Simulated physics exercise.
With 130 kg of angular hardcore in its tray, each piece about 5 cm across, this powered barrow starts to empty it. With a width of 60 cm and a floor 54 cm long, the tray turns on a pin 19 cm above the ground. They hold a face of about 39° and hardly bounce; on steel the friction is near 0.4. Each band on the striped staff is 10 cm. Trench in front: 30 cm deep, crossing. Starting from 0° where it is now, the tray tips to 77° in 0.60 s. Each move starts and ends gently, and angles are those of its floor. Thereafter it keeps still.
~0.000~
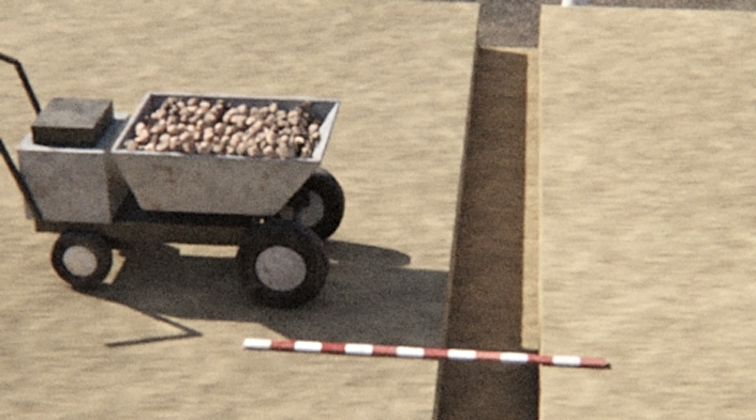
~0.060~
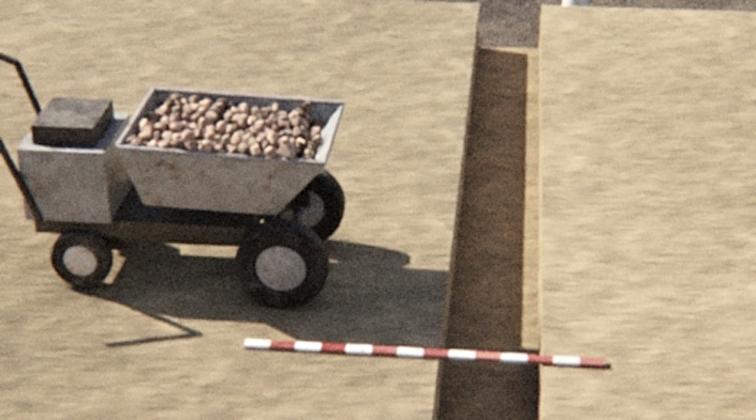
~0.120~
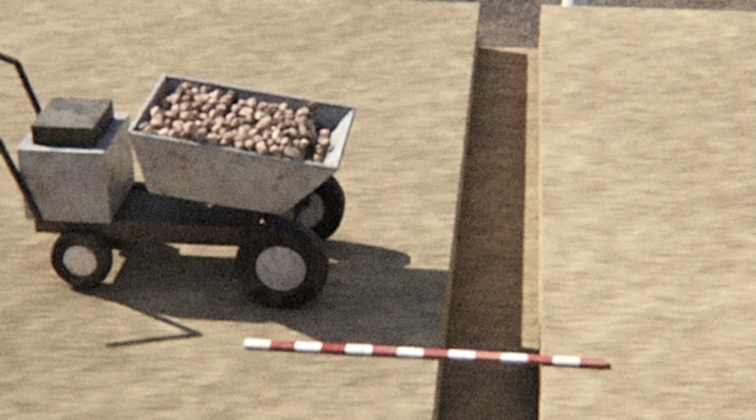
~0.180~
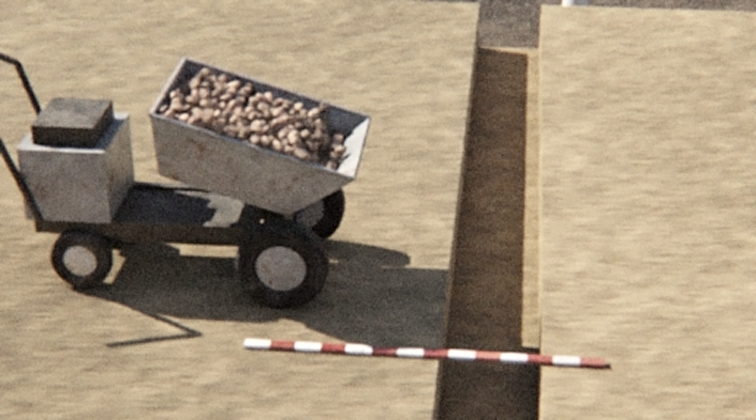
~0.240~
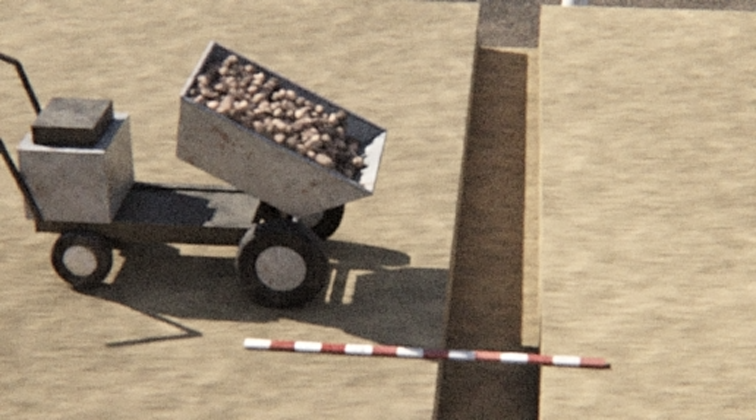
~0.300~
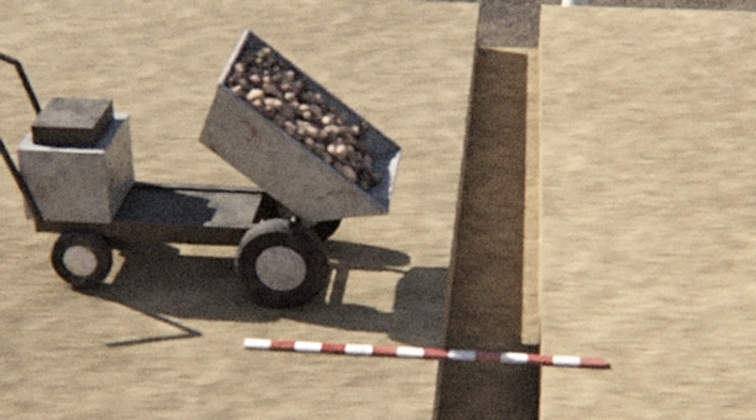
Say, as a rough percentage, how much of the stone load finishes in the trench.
Roughly 83 out of 100.
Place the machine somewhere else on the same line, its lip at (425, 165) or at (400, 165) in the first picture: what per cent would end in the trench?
The first start gives about 40 per cent, the second about 60.
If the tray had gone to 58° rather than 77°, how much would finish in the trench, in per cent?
In that case near 40 per cent.
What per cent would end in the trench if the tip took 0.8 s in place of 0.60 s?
In that case some 80 per cent.
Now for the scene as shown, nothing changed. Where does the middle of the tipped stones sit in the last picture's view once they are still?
The tipped stones centre close to (491, 324).
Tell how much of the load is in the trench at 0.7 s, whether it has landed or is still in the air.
Close to 40 per cent has got there by then.
After 0.4 s the floor is at 65°; 100 % in the tray; the foremost stones are at (409, 212).
After 0.7 s the floor is at 77°; 54 % in the tray, 8 % short of the trench, 38 % in the trench; the foremost stones are at (516, 339).
After 1.0 s the floor is at 77°; 11 % in the tray, 11 % short of the trench, 77 % in the trench, 1 % past the trench; the foremost stones are at (621, 292).
After 3.0 s the floor is at 77°; 2 % in the tray, 13 % short of the trench, 83 % in the trench, 1 % past the trench; the foremost stones are at (649, 294).
